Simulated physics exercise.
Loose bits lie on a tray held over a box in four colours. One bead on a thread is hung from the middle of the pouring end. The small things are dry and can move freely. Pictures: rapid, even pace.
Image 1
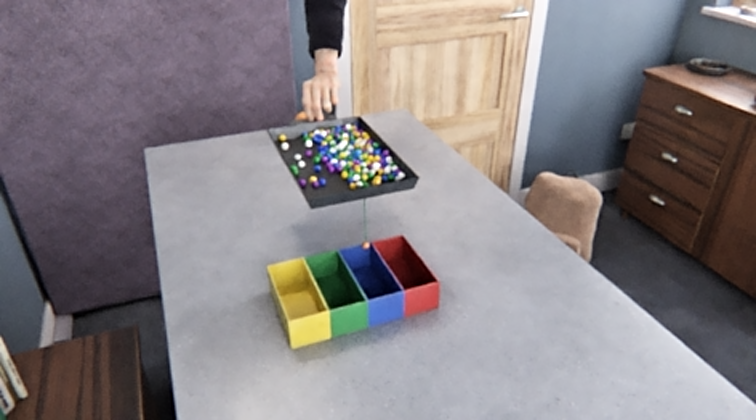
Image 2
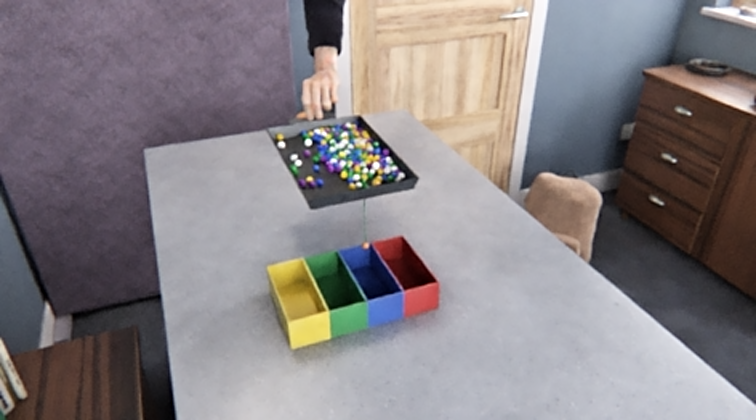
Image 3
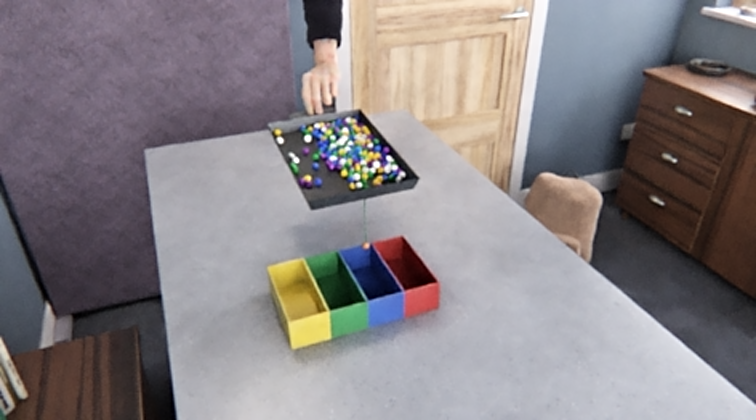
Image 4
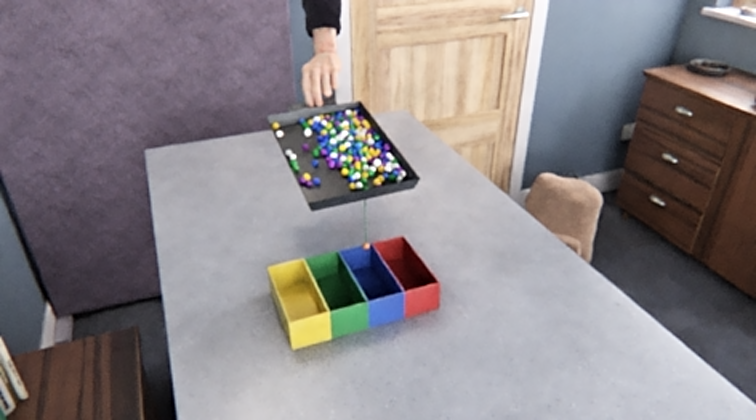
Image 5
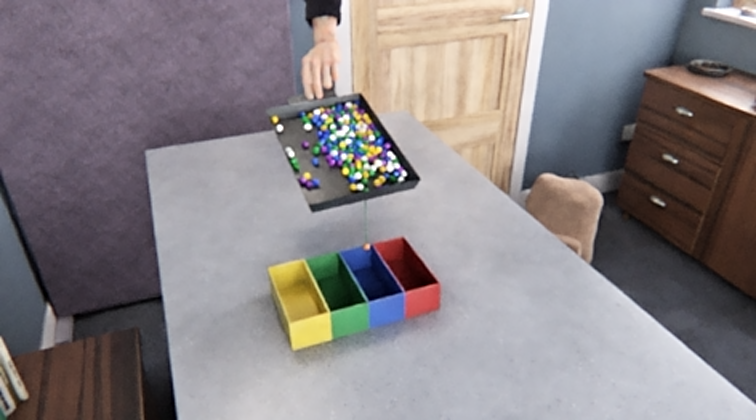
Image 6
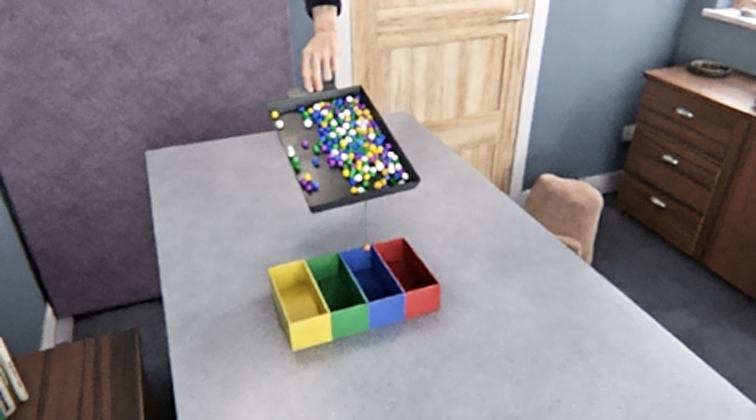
Dark tray of multicoloured beads being gradually tilted by a hand at its far end, above a yellow, green, blue and red box.
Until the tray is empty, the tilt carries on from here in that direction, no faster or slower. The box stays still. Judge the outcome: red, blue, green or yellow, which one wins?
The green compartment wins.
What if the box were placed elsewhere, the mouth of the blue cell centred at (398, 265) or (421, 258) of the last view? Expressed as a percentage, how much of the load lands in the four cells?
The first yields 90 per cent and the second 60 per cent.
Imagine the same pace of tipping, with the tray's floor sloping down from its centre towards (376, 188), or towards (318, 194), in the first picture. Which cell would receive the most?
The first time it's the cell in red, the second time it's the cell in green.
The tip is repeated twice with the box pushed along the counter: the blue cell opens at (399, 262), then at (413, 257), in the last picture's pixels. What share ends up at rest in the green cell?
30 %, 20 %.
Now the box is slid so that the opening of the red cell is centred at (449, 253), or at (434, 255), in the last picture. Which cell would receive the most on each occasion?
The cell in yellow, then the yellow cell.
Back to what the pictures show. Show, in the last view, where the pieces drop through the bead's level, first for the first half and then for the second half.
Points: About (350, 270), then about (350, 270).
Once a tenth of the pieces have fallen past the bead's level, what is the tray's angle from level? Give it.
Around 60° of tilt.
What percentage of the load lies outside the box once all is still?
Something near 0 in every hundred.
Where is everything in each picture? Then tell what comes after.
Corners of the pouring end at (310, 196) and (414, 176), level; middle of the load at (354, 155), round plastic beads; bead on its thread at (365, 245); yellow cell at (310, 327); green cell at (349, 317); blue cell at (386, 307); red cell at (422, 297), in the first picture.
Corners of the pouring end at (310, 197) and (414, 176), level; middle of the load at (354, 154), in the second picture.
Corners of the pouring end at (311, 198) and (414, 177), tipped barely, lowest at the left corner; middle of the load at (354, 151), a small part on the move, in the third picture.
Corners of the pouring end at (311, 200) and (415, 177), tipped a little, lowest at the left corner; middle of the load at (354, 147), a small part on the move, in the fourth picture.
Corners of the pouring end at (312, 202) and (415, 177), tipped a little, lowest at the left corner; middle of the load at (354, 143), a small part on the move, in the fifth picture.
Corners of the pouring end at (312, 203) and (416, 178), tipped clearly, lowest at the left corner; middle of the load at (355, 142), most on the move; yellow cell at (311, 329); green cell at (350, 319); blue cell at (387, 309); red cell at (423, 299), in the sixth picture.
Soon, tray tipped steeply; most on the tray; a small part in the green cell; a stray few in the blue cell; a stray few in the yellow cell; a stray few in the red cell; a small part falling or outside the box.
A while on, tray tipped past a quarter turn; a stray few on the tray; about a third in the green cell; about a quarter in the blue cell; a small part in the red cell; a small part in the yellow cell; a small part falling or outside the box.
Towards the end, tray tipped past a quarter turn; about half in the green cell; about a third in the blue cell; a small part in the red cell; a small part in the yellow cell; a small part falling or outside the box.
Finally, tray tipped past a quarter turn; about half in the green cell; about a third in the blue cell; a small part in the red cell; a small part in the yellow cell; a small part outside the box.
